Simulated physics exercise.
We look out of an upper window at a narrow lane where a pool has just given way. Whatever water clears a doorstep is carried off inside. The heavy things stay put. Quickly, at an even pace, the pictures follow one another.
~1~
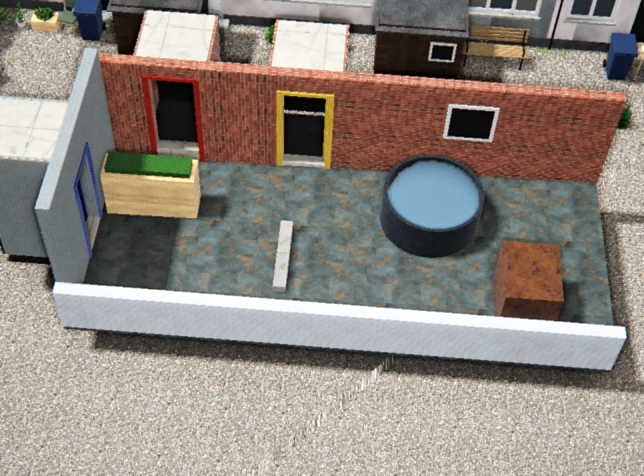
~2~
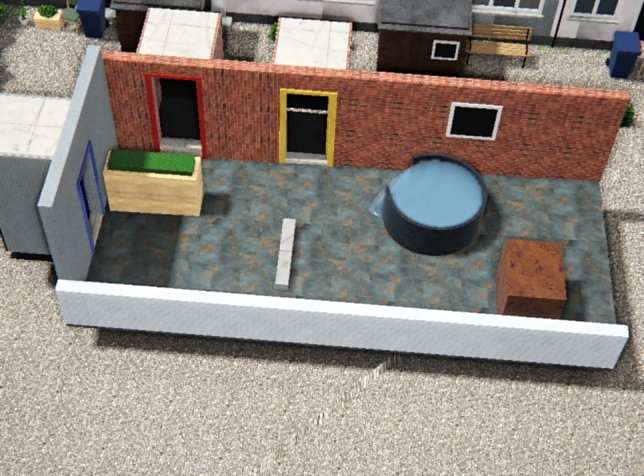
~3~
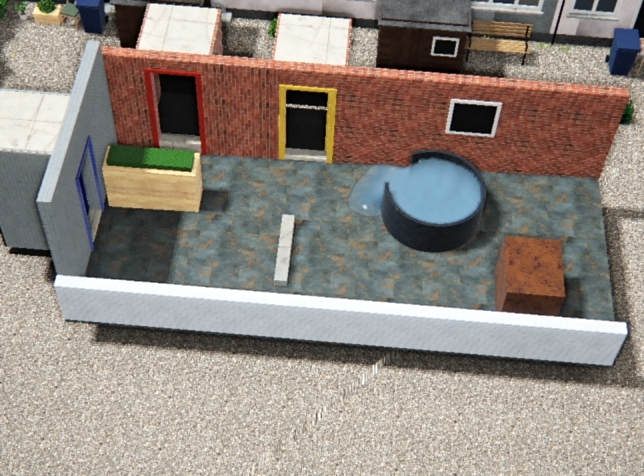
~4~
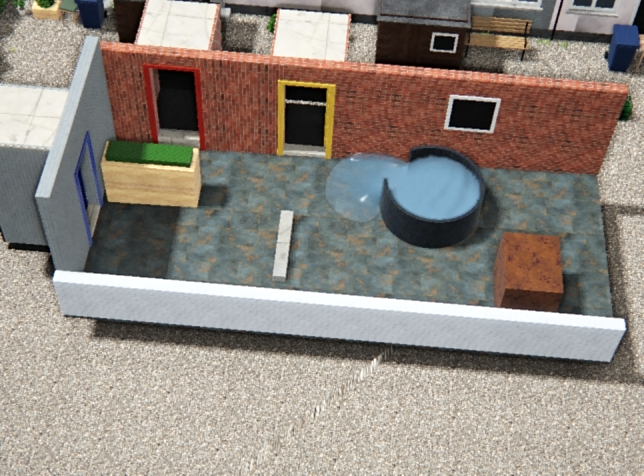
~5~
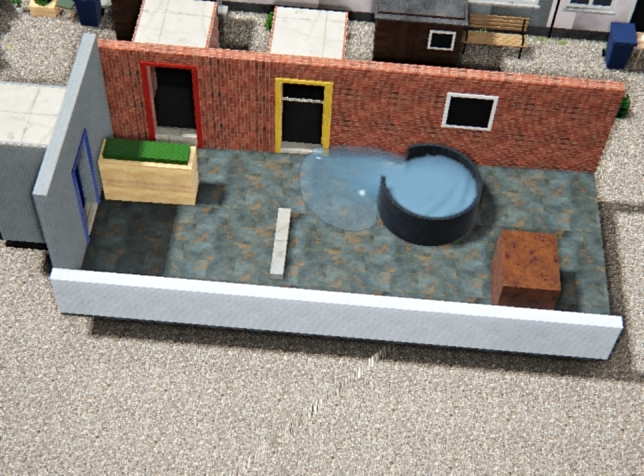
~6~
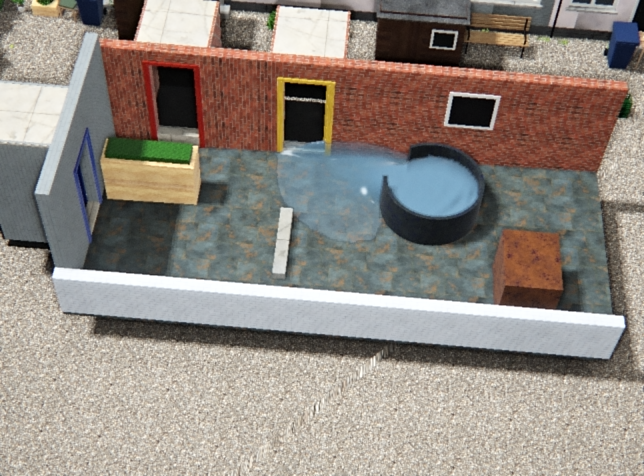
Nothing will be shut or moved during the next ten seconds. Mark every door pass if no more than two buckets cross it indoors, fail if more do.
Marks: Blue door fail, red door pass, yellow door fail.
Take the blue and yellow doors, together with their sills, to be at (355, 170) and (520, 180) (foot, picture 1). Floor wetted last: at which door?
Answer: The door marked yellow.
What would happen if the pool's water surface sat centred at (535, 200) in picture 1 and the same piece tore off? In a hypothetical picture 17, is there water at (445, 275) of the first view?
Well, it ends up unwetted there.
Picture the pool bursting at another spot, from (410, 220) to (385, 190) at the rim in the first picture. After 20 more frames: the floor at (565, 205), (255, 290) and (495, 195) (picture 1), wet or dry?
One after the other: Clear, wet, not flooded.
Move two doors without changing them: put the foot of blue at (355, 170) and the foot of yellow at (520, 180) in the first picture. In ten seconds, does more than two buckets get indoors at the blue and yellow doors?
Result - the blue door exceeds the limit while the yellow door stays within limits.
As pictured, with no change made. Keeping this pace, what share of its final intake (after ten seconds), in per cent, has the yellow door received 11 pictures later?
My estimate is close to 75 per cent.
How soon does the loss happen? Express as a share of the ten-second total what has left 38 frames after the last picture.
Near 45 in a hundred.
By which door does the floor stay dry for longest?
That would be the one in blue.
A moment on, water covers 25 % of the floor; the blue door not reached, the red door wet at the sill, nothing in, the yellow door under two buckets in.
Next, water covers 35 % of the floor; the blue door not reached, the red door wet at the sill, nothing in, the yellow door over two buckets in.
Then, water covers 50 % of the floor; the blue door wet at the sill, nothing in, the red door wet at the sill, nothing in, the yellow door over two buckets in.
Later, water covers 50 % of the floor; the blue door under two buckets in, the red door wet at the sill, nothing in, the yellow door over two buckets in.
In the end, water covers 65 % of the floor; the blue door far over two buckets in, the red door wet at the sill, nothing in, the yellow door over two buckets in.
